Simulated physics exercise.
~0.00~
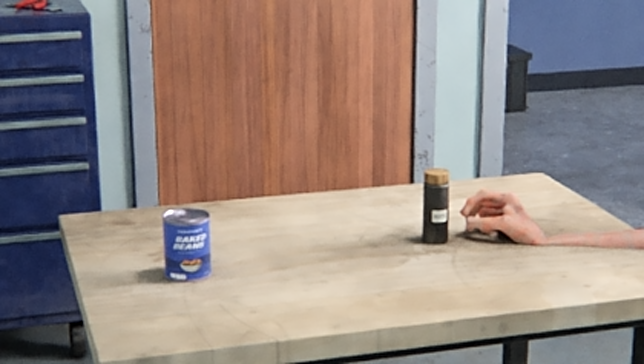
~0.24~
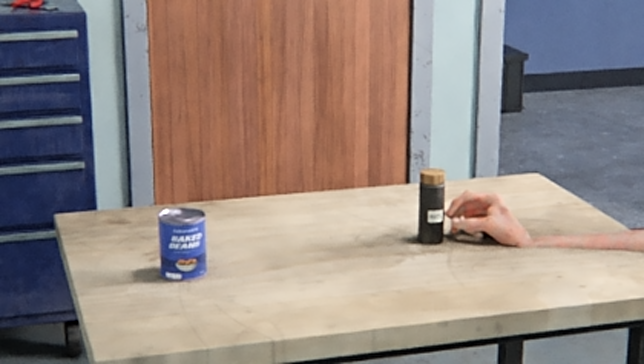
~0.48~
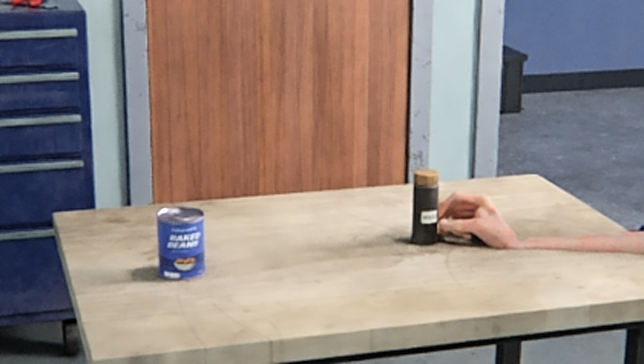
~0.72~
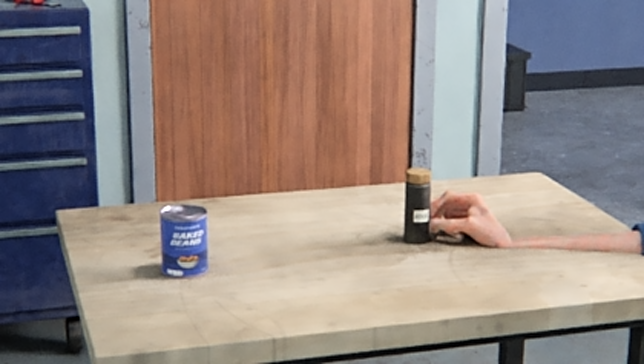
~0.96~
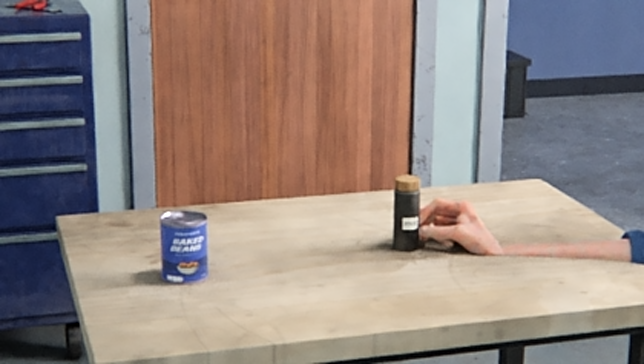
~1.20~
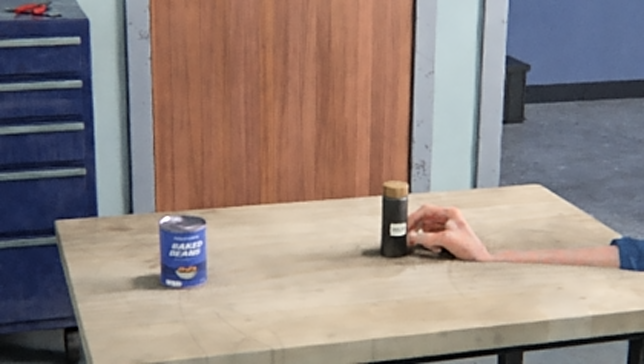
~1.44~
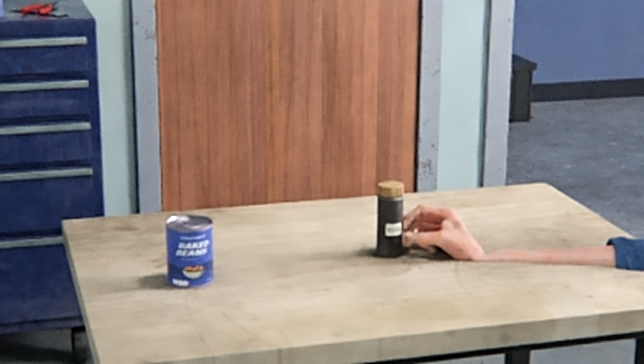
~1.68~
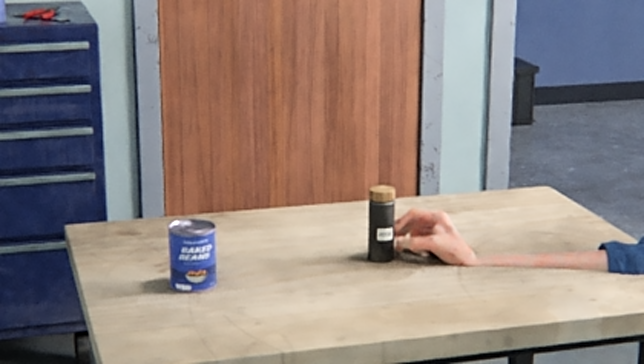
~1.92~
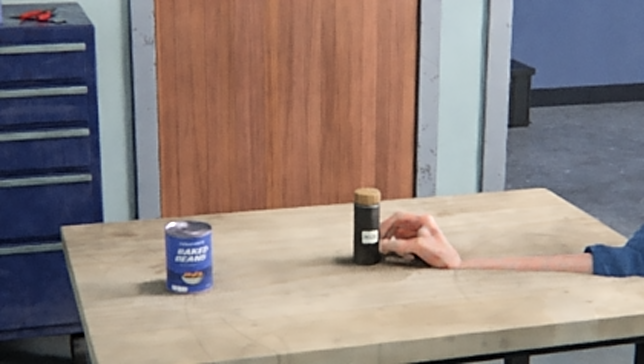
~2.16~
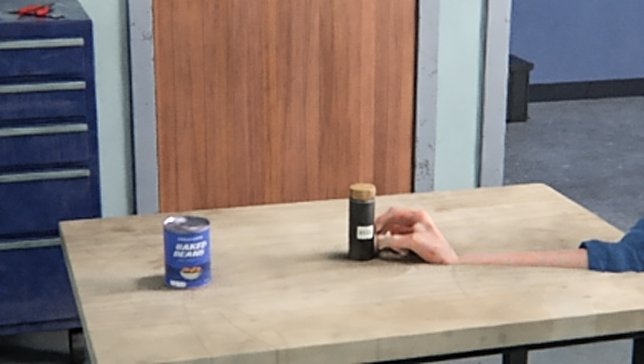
Fingertips gently pushing a black shaker leftward across a wooden table toward a blue baked beans tin, the shaker staying upright.
